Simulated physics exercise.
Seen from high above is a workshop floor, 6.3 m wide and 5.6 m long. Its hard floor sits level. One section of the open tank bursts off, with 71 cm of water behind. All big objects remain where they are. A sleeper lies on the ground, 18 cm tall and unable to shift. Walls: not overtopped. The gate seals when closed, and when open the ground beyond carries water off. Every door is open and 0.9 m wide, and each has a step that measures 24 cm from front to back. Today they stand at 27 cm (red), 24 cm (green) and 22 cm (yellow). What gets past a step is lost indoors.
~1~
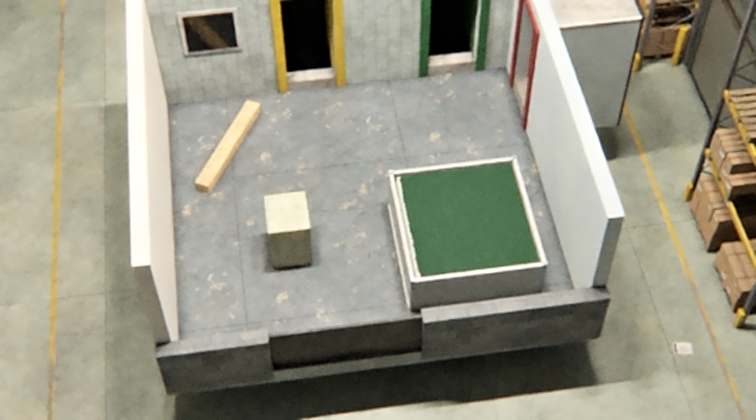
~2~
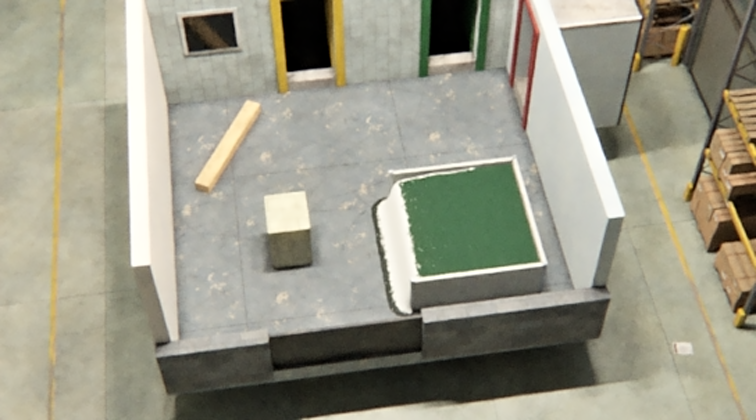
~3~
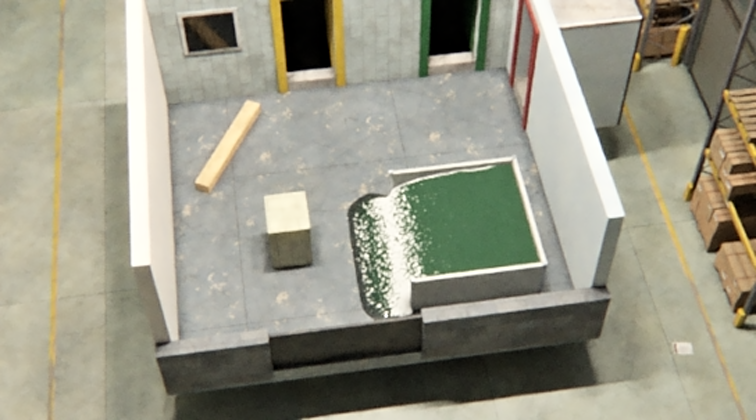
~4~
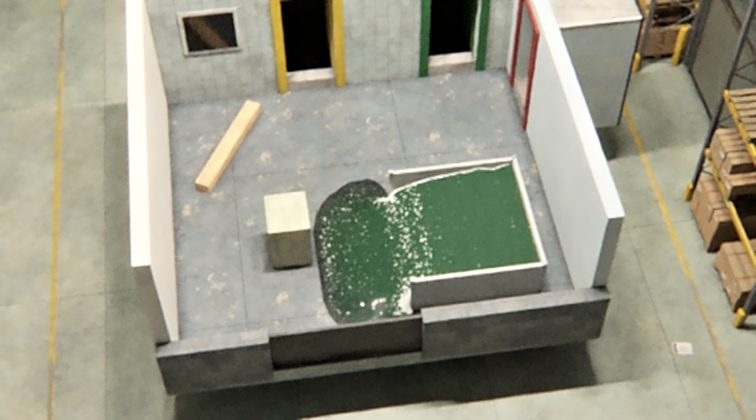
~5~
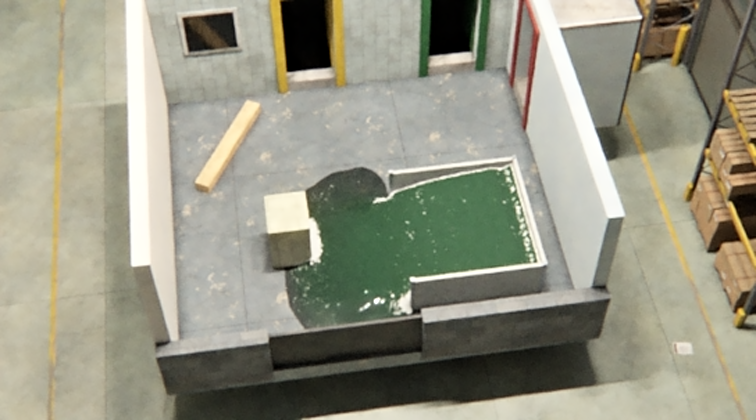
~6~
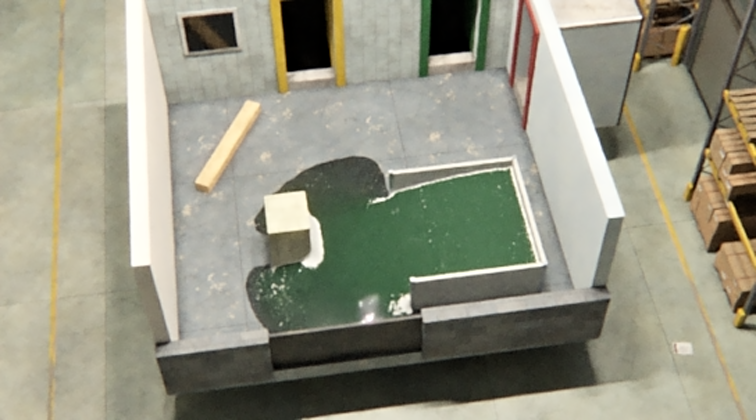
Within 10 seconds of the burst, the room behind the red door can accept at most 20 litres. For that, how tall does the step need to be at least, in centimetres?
About 14.5 centimetres.
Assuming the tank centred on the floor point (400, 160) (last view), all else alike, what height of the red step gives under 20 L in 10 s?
Roughly 10.5 cm is needed.
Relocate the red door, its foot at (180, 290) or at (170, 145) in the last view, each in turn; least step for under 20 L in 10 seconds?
In turn: About 23 cm, about 17 cm.
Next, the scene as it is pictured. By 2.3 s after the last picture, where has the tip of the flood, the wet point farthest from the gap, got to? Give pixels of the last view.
The farthest wet point is roughly at (168, 104) in the last view.
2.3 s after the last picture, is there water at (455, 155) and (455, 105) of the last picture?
In turn: Not reached, not reached.
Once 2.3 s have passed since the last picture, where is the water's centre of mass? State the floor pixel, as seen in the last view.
Approximately (304, 246).
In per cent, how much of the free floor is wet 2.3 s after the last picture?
Close to 60 per cent of it is wet.
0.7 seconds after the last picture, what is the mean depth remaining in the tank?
Close to 35 cm deep on average.
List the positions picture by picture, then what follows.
The first frame shows the open tank at (465, 220) is whole and still, 71 cm deep; the red door at (524, 66) is dry.
In the second frame, water pours out at (403, 245) and has run 0.3 m, to (397, 308); about 9 cm deep outside, 71 cm at the back.
In the third frame, water pours out at (403, 246) and has run 0.7 m, to (370, 308); about 13 cm deep outside, 71 cm at the back.
In the fourth frame, the gap is at (403, 247), the front 1.3 m out at (331, 307); the back of the open tank holds 70 cm.
In the fifth frame, the gap is at (403, 248), the front 1.8 m out at (297, 308); the back of the open tank holds 62 cm.
In the sixth frame, water pours out at (403, 247) and has run 2.5 m, to (253, 295); about 8 cm deep outside, 60 cm at the back; the red door at (524, 66), 3.9 m from the gap, is still 3.2 m from the nearest water.
Then, 0.7 s after the last picture water covers 40 % of the floor, deepest (47 cm) near (320, 256); it has not reached the red door.
Then, 2.3 s after the last picture water covers 60 % of the floor, deepest (36 cm) near (181, 369); it has not reached the red door.
Then, 9.3 s after the last picture water covers 95 % of the floor, deepest (19 cm) near (573, 318); 12 cm at the red door, 0 litres in over its 27 cm step.
At the red door as built, the water peaked near 23 cm, 5.3 s after the last picture.
Run again over the same 10 s with other heights there, 41 litres in over 12 cm, 12 litres over 16 cm. The limit of 20 litres is kept from about 14.5 cm up.
